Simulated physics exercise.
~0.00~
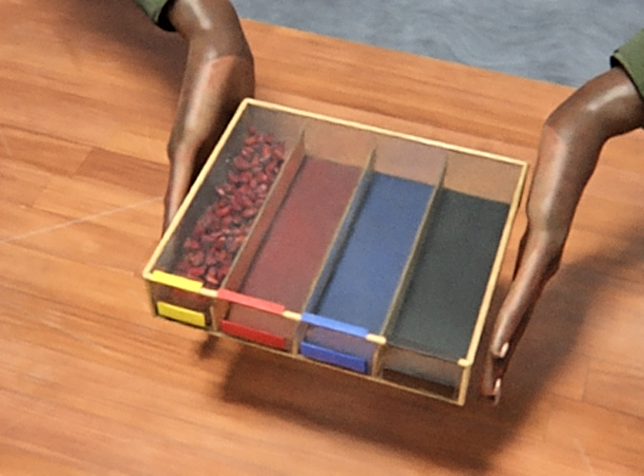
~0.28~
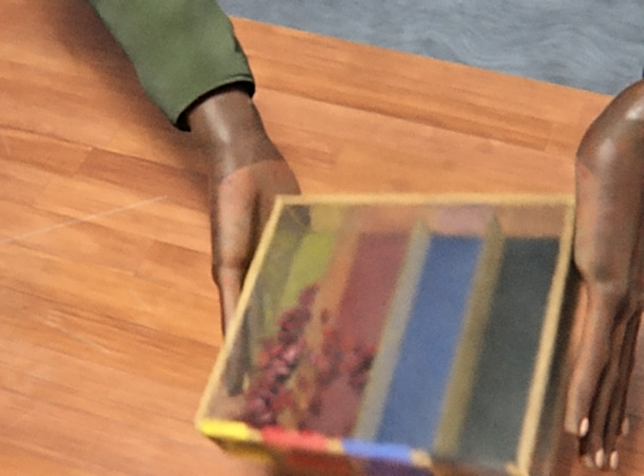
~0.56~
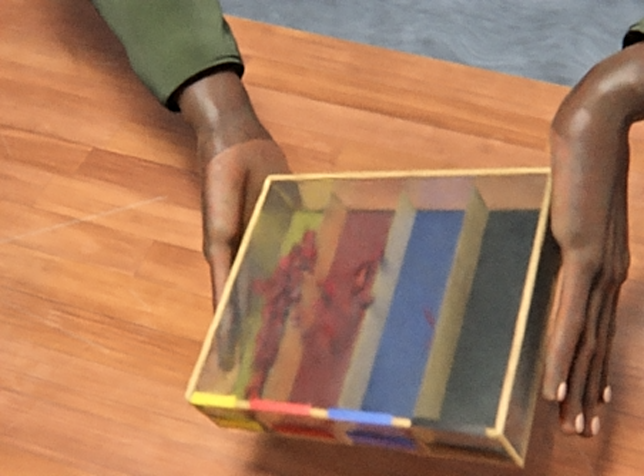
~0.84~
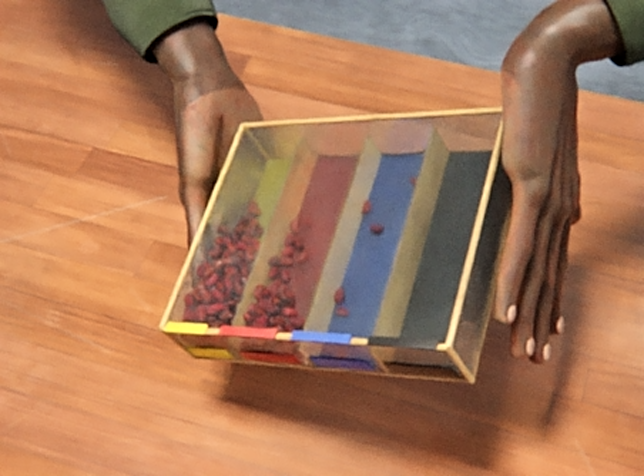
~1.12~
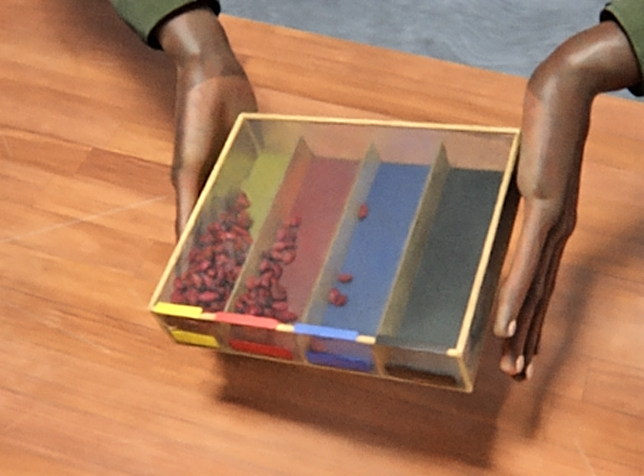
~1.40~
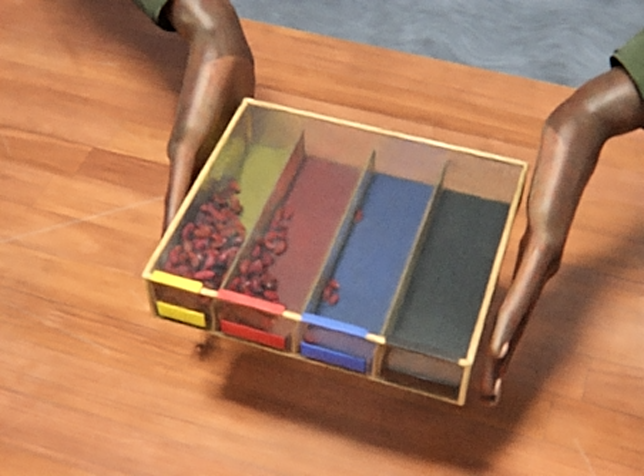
A clear-lidded box of dark red beans, all in the yellow left section, was shaken and tilted by two hands over a wooden table, then leveled, leaving most beans in yellow, some in red, a few in blue and none in black.
